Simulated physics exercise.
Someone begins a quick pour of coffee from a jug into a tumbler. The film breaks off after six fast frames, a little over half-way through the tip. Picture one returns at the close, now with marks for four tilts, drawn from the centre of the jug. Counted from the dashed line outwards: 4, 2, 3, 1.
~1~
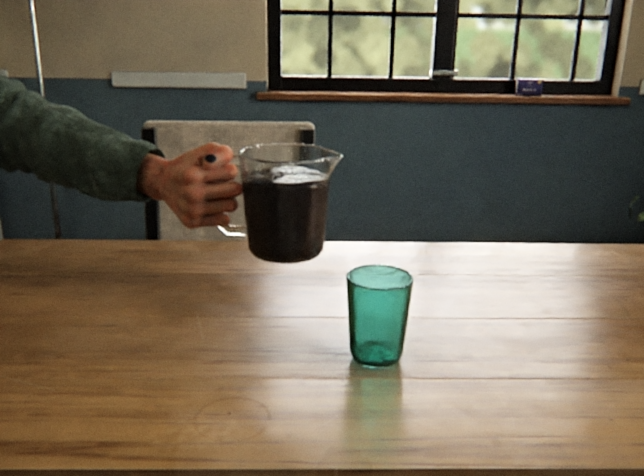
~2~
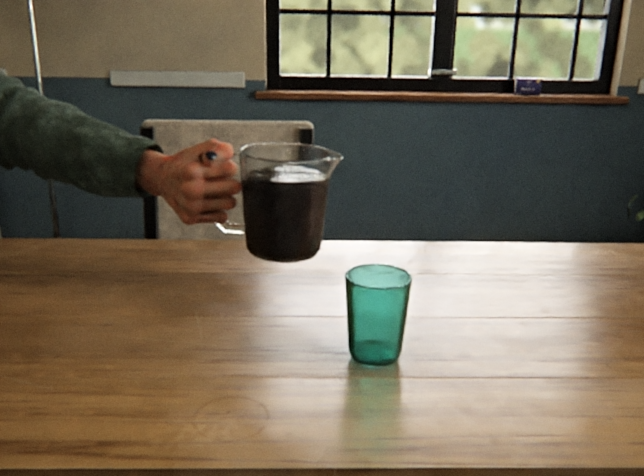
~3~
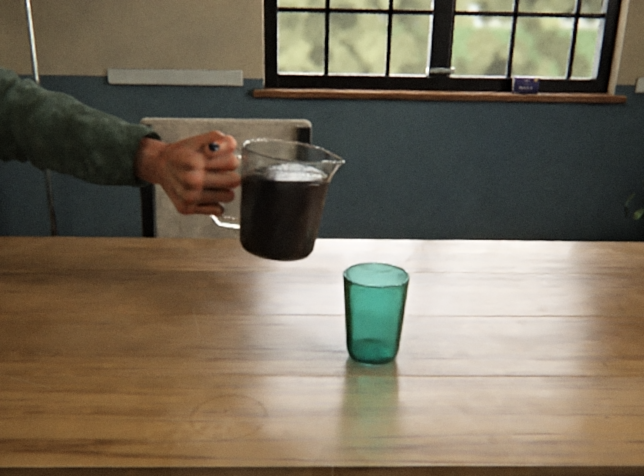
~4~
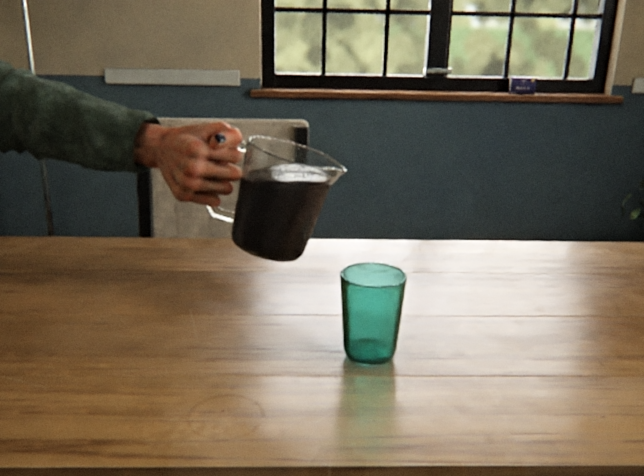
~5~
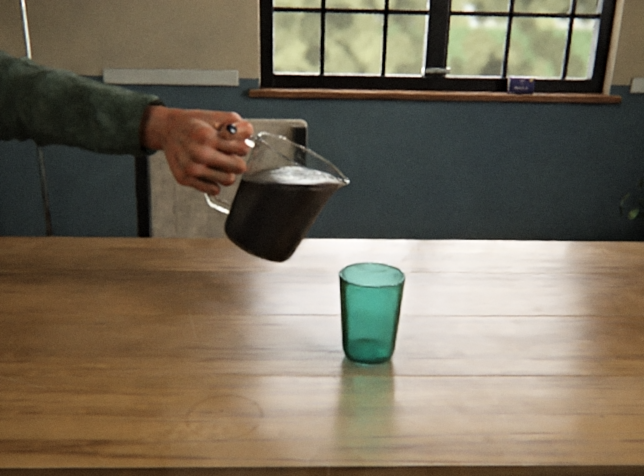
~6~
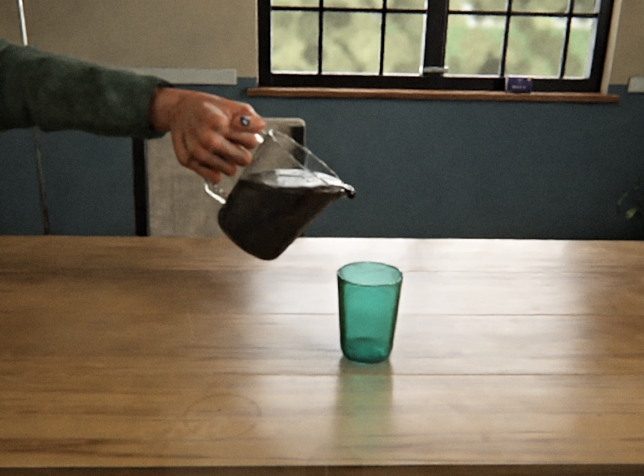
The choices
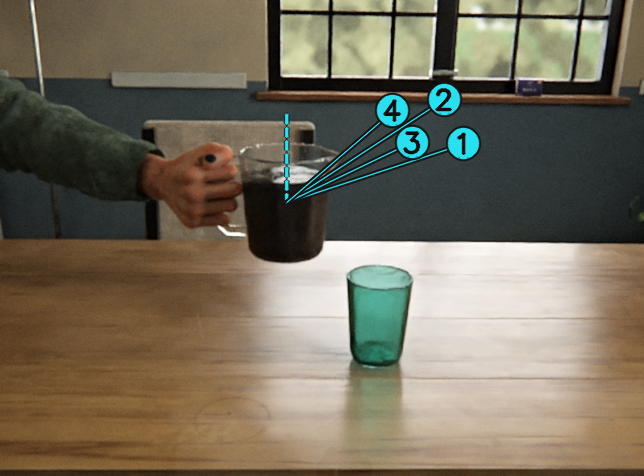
A hand in a dark green sleeve reaches in from the left, holding a clear glass jug of dark coffee, seen from across a wooden table in a room. A green tumbler stands empty right of centre, before a blue and beige wall, a pale chair and a black-framed window. The hand tilts the jug rightward until coffee reaches its lip, as the view shifts very slightly.
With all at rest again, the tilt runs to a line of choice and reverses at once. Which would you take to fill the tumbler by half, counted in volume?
Best: 2.
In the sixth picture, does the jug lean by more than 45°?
No, it does not.
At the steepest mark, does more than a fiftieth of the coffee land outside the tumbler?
Yes.
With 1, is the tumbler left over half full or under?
Over.
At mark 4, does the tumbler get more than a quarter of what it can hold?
Yes, clearly.
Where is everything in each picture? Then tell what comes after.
Upright, lip at (341, 156); rim of the tumbler round (380, 276); nothing has left yet.
Upright, lip at (341, 157); nothing has left yet.
Tipped about 7°, lip at (343, 161); nothing has left yet.
Tipped about 15°, lip at (345, 170); nothing has left yet.
Tipped about 26°, lip at (348, 181); nothing has left yet.
Tipped about 36°, lip at (348, 193); coffee is over the lip, down to (348, 193).
On the marked copy, 1 at (447, 149); 2 at (430, 108); 3 at (397, 149); 4 at (380, 122).
With 1, the tumbler ends with about 81 % of what it can hold; 9 % of the coffee is spilt.
With 2, the tumbler ends with about 49 % of what it can hold.
With 3, the tumbler ends with about 71 % of what it can hold.
With 4, the tumbler ends with about 32 % of what it can hold.
